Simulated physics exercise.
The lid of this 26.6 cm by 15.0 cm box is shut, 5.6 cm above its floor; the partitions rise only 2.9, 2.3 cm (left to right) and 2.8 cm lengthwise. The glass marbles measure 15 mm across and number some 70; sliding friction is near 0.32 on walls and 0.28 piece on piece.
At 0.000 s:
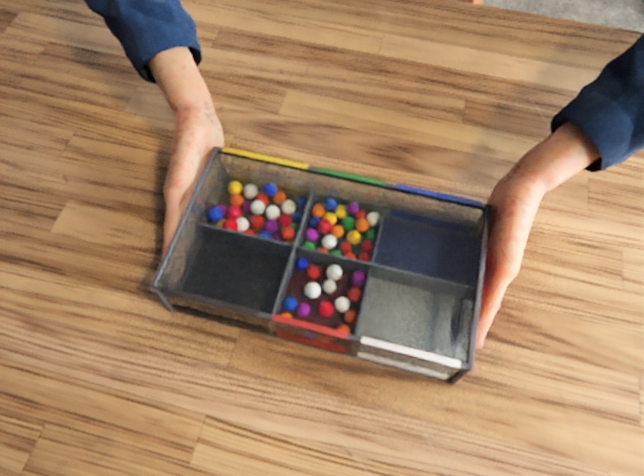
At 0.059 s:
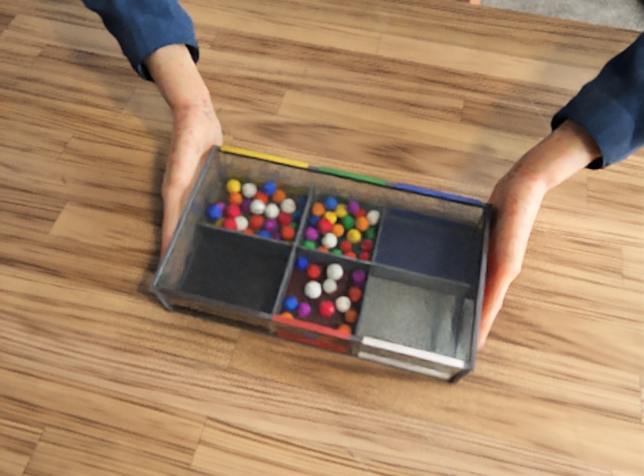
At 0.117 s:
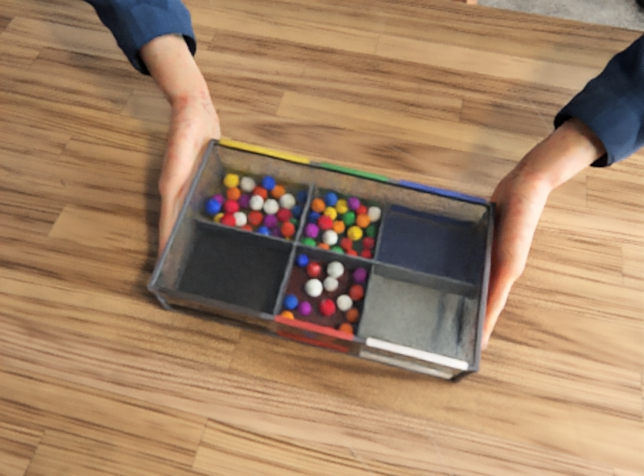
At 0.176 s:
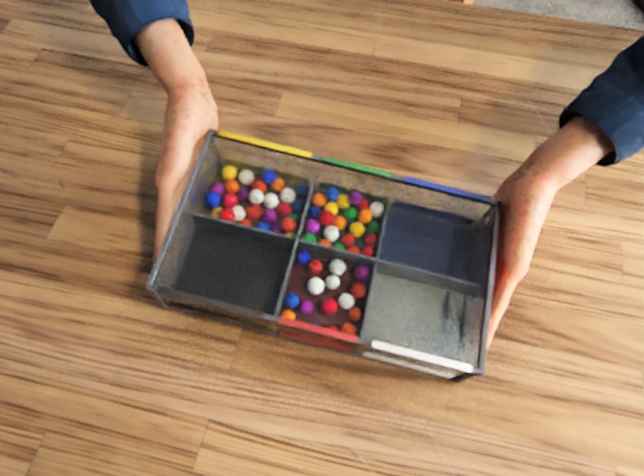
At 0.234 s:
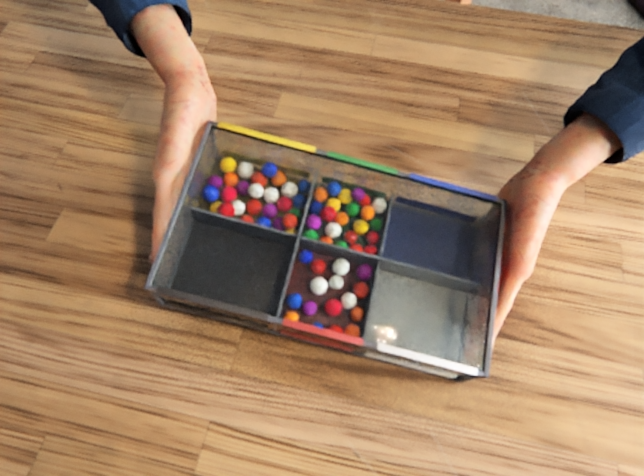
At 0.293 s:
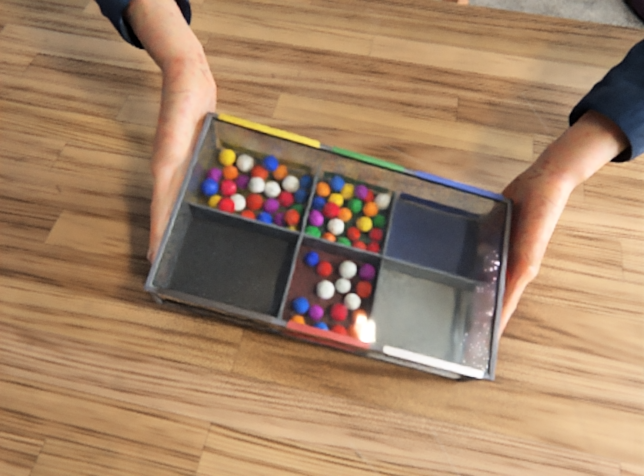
A clear-lidded, divided box holding small multicolored balls lies nearly level between two hands above a wooden surface, then starts to tilt as the hands turn it. The slant grows gradually, the right front corner lowest, while the balls stay clustered in three compartments and a bright glare appears near the front.
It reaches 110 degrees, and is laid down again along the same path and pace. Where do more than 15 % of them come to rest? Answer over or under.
Red under, blue under, green under, yellow under, white over, black under.
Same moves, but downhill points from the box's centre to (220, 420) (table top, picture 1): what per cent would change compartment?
About 75 per cent.
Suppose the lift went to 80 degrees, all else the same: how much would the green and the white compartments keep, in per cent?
Green 20; white 25.
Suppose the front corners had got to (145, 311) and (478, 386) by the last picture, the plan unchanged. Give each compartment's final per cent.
Red 35, blue 0, green 0, yellow 0, white 45, black 20.
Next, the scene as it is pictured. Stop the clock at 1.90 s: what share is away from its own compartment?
Roughly 70 per cent.
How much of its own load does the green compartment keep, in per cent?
About 0 per cent.
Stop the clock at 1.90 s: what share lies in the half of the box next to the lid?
Roughly 70 per cent.
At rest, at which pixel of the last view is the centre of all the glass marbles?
Around (419, 329).
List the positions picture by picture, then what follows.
In the first picture, box tilt 0 degrees, front corners at (156, 286) and (467, 365); red 25 %, green 35 %, yellow 40 %.
In the second picture, box tilt 1 degrees, front corners at (155, 287) and (469, 365).
In the third picture, box tilt 3 degrees, front corners at (154, 286) and (473, 366), lowest corner right front.
In the fourth picture, box tilt 7 degrees, front corners at (152, 286) and (478, 369), lowest corner right front.
In the fifth picture, box tilt 11 degrees, front corners at (151, 286) and (483, 372), lowest corner right front.
In the sixth picture, box tilt 14 degrees, front corners at (151, 286) and (488, 375), lowest corner right front; red 25 %, green 35 %, yellow 40 %. Its pace works out near 60 degrees a second.
After 1.90 s, tilt 110 degrees; red 20 %, green 5 %, yellow 20 %, white 50 %, black 5 %.
After 2.97 s, tilt 51 degrees; red 5 %, white 95 %.
After 4.02 s, tilt 0 degrees; red 10 %, white 90 %.
By 4.7 s all is still; red 10 %, blue 0 %, green 0 %, yellow 0 %, white 90 %, black 0 %.
